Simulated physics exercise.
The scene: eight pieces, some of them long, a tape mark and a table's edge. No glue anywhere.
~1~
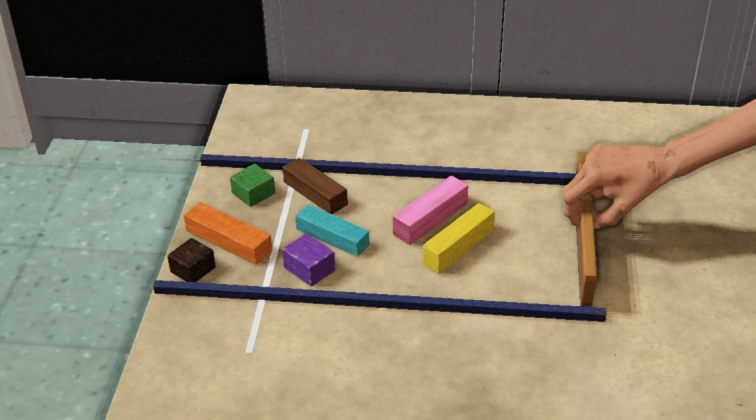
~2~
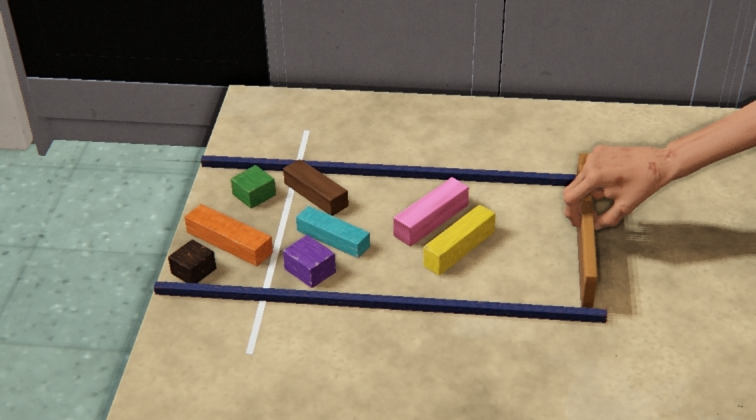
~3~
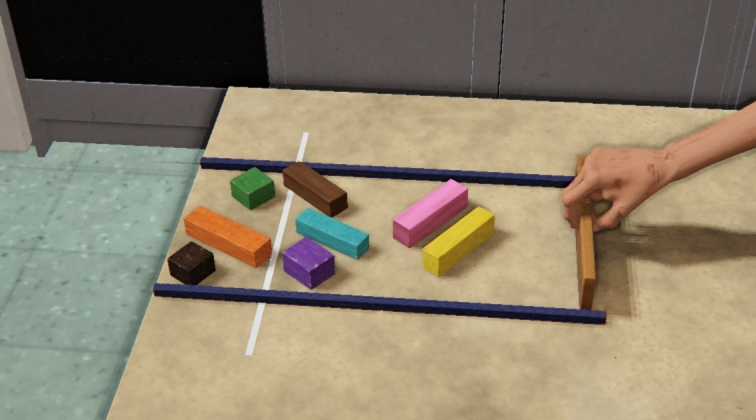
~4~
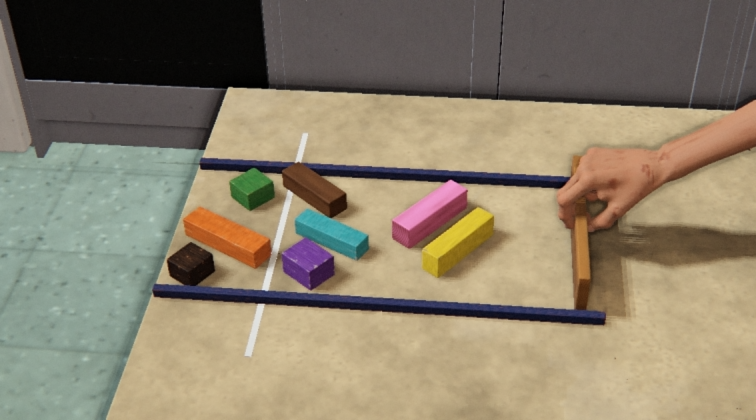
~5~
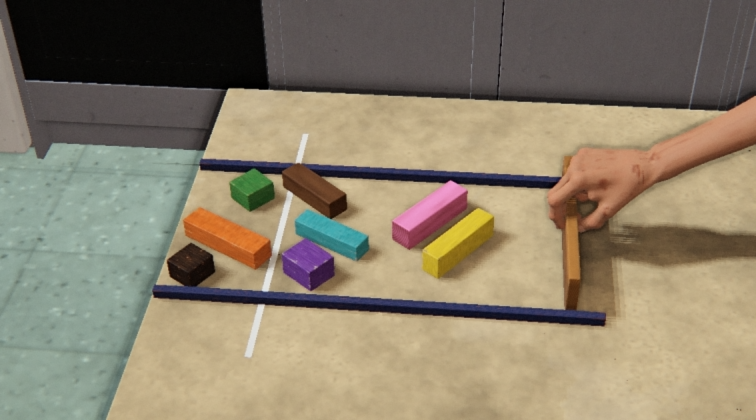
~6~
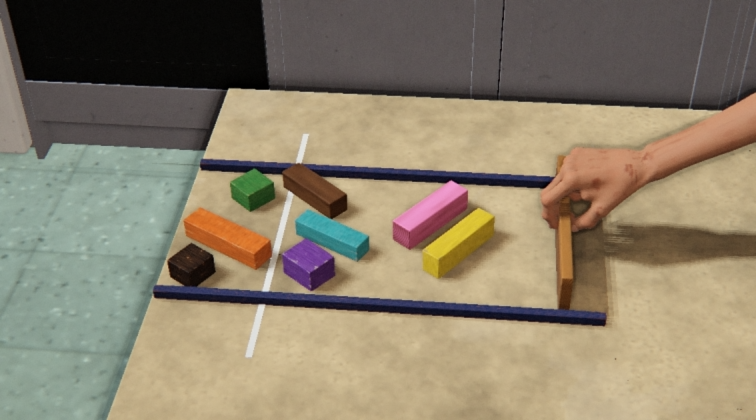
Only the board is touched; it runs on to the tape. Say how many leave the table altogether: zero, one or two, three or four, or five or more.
Outcome: The number that fall off is zero.
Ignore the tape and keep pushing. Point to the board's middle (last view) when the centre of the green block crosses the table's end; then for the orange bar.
Its middle is around (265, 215) and around (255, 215).
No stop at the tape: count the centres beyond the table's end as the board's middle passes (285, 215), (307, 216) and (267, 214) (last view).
It would be 0, 0 and 0.
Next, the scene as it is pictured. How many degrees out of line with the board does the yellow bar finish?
Near 0 degrees.
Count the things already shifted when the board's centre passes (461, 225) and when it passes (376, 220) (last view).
2 and 4.
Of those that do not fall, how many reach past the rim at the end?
The number is 3.
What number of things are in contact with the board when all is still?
That makes 2.
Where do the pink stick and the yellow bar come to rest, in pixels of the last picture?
First (261, 197), then (267, 236).
Soon after, none off yet; black block at rest near (192, 266); orange bar at rest near (228, 238); green block at rest near (253, 190).
After that, none off yet; black block at rest near (192, 266); orange bar moving near (221, 236); green block displaced about its own width near (234, 196).
In the end, the number that fall off is zero.
